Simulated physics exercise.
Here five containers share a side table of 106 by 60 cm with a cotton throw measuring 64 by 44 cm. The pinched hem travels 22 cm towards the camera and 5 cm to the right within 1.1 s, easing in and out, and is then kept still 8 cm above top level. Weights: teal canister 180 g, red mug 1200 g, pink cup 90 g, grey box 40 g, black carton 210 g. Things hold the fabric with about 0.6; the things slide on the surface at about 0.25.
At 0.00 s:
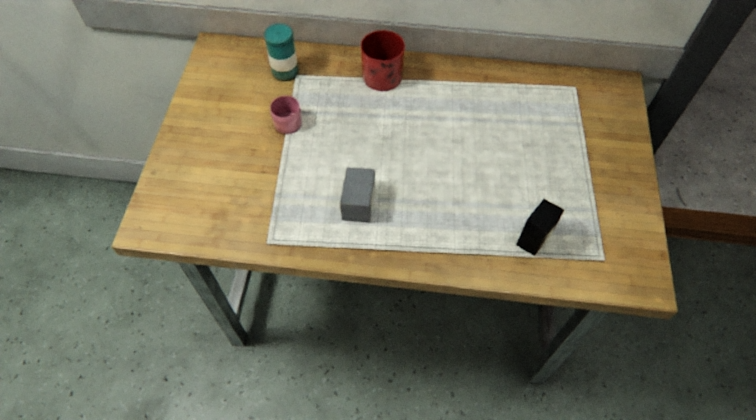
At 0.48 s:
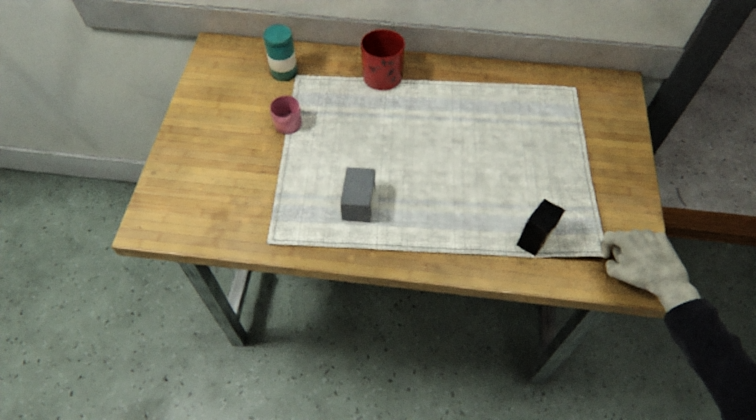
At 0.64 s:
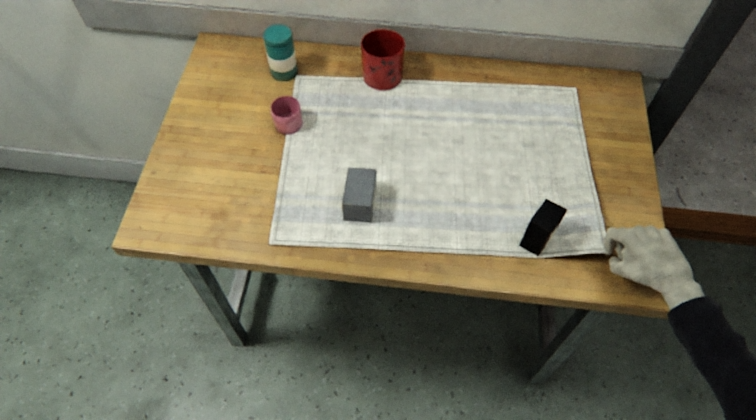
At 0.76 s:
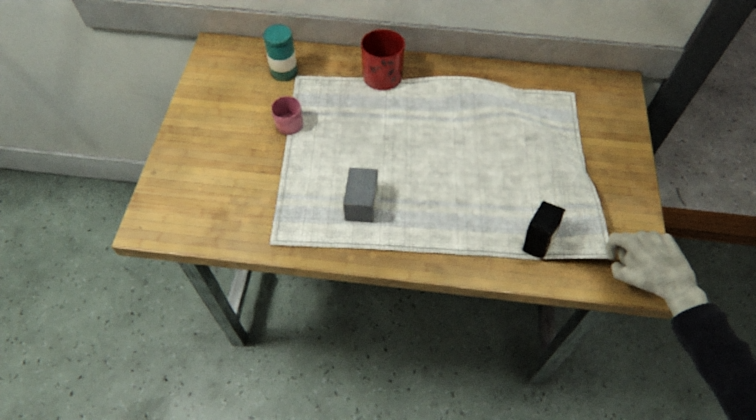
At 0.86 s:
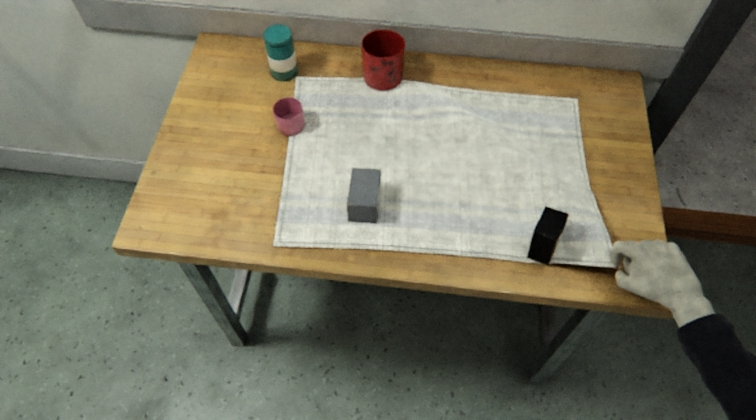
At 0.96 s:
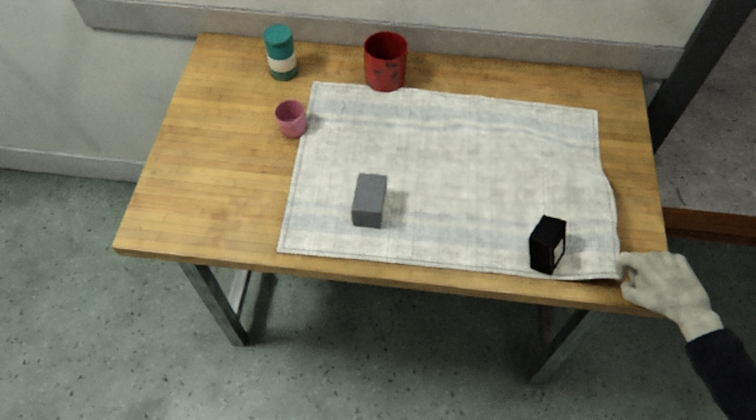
On a wooden side table, a teal canister stands beside a light cloth where a red mug, pink cup, grey box and black carton rest. A gloved hand enters at right, pinches the near corner and tugs it slightly nearer and rightward; the cloth wrinkles and shifts, and the carton turns.
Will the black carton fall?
Result: Black carton drops off.
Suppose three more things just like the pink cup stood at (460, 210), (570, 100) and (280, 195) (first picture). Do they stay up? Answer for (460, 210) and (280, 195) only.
In that order: Falls off, remains.
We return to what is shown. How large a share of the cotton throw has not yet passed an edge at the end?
Some 0 per cent of it.
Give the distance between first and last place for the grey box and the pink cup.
Grey box over the edge, pink cup 2 cm.
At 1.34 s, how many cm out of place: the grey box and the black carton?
About: Grey box 10 cm, black carton 8 cm.
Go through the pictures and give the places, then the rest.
The first frame shows shows, black carton (546, 214); cotton throw corners (267, 244) (575, 88) (604, 260).
The second frame shows shows, cotton throw corners (268, 244) (575, 88); grip (607, 257).
The third frame shows shows, black carton (549, 215); cotton throw corners (269, 244) (576, 88); grip (610, 254).
The fourth frame shows shows, black carton (549, 217); cotton throw corners (270, 245) (574, 93); grip (612, 259).
The fifth frame shows shows, grey box (364, 186); black carton (554, 223); pink cup (288, 108); cotton throw corners (274, 246) (577, 99); grip (616, 267).
The sixth frame shows shows, black carton (554, 232); cotton throw corners (277, 252) (313, 82) (597, 111); grip (622, 278).
At 1.2 s, 95 % of the cotton throw is still over the top; black carton lifted 5 cm, grey box 6 cm off its start, pink cup 2 cm off its start.
At 1.3 s, 85 % of the cotton throw is still over the top; black carton 9 cm off its start, grey box 10 cm off its start, pink cup 2 cm off its start.
At 1.5 s, 80 % of the cotton throw is still over the top; black carton on its side, 11 cm off its start at (563, 281), grey box 12 cm off its start at (400, 230), pink cup 2 cm off its start at (291, 112).
At 1.7 s, 70 % of the cotton throw is still over the top; black carton on its side, 16 cm off its start, grey box 17 cm off its start, pink cup 2 cm off its start.
At 3.3 s, 0 % of the cotton throw is still over the top; black carton over the edge, grey box over the edge, pink cup 2 cm off its start at (291, 112), red mug 1 cm off its start at (387, 48).
